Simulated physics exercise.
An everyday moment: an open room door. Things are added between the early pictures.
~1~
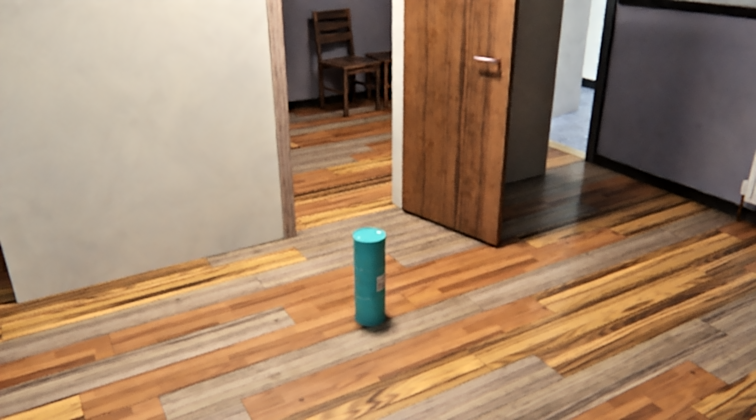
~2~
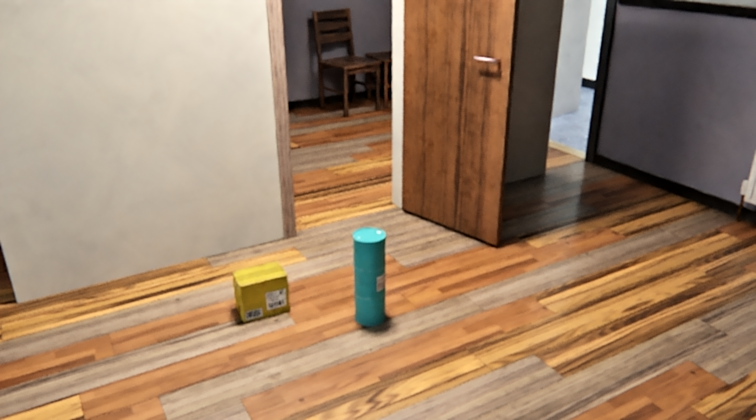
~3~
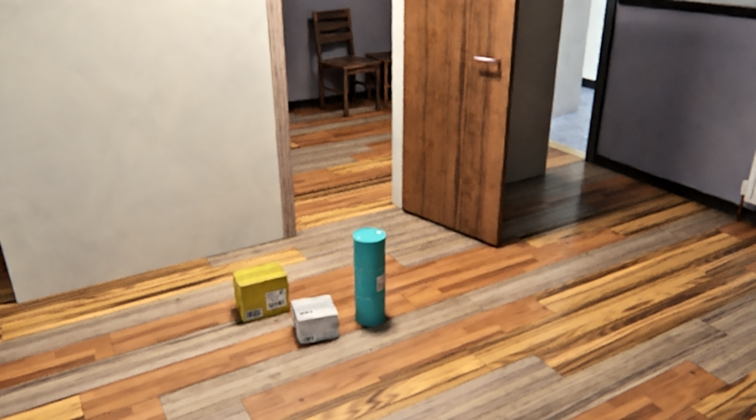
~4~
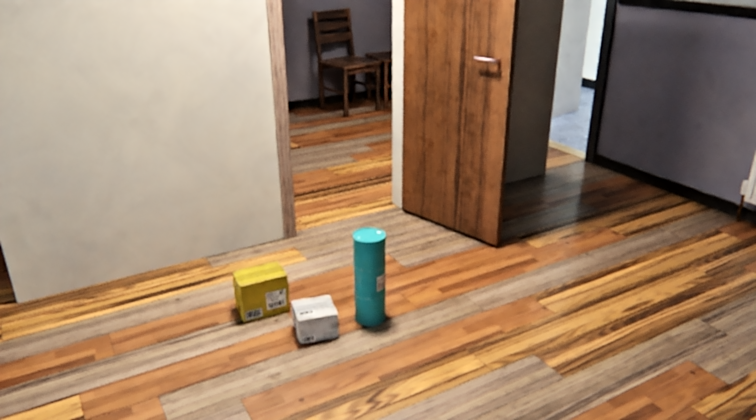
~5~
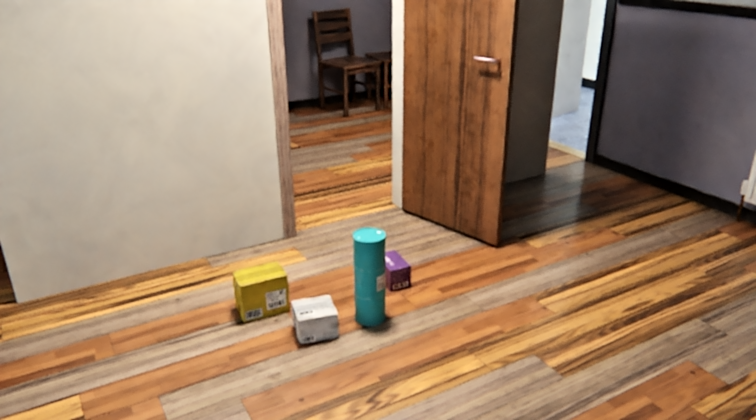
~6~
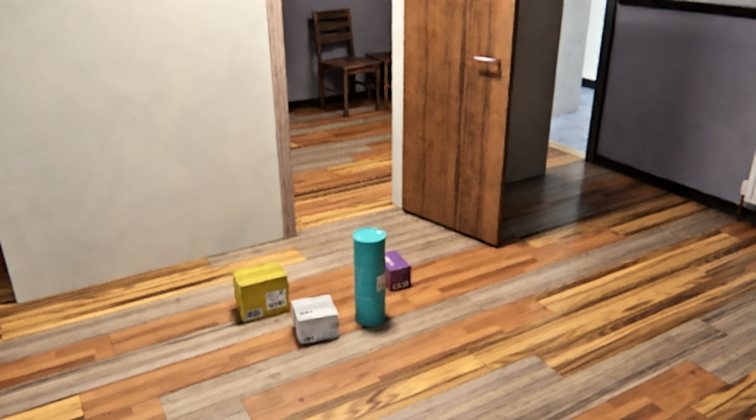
A turquoise canister stood on the wooden floor near a wide-open door that stayed still, and a yellow parcel, then a white parcel, and later a purple box appeared around it.
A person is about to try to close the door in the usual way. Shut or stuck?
In the end the door shuts.
Then, 0.70 s after the last picture, door at 89°.
Then, 1.40 s after the last picture, door at 62°.
Then, 2.10 s after the last picture, door at 35°.
Then, 2.70 s after the last picture, door at 12°.
At rest, door at 0°; all 4 in place. Seen from the same camera at the end, purple box near (393, 270).
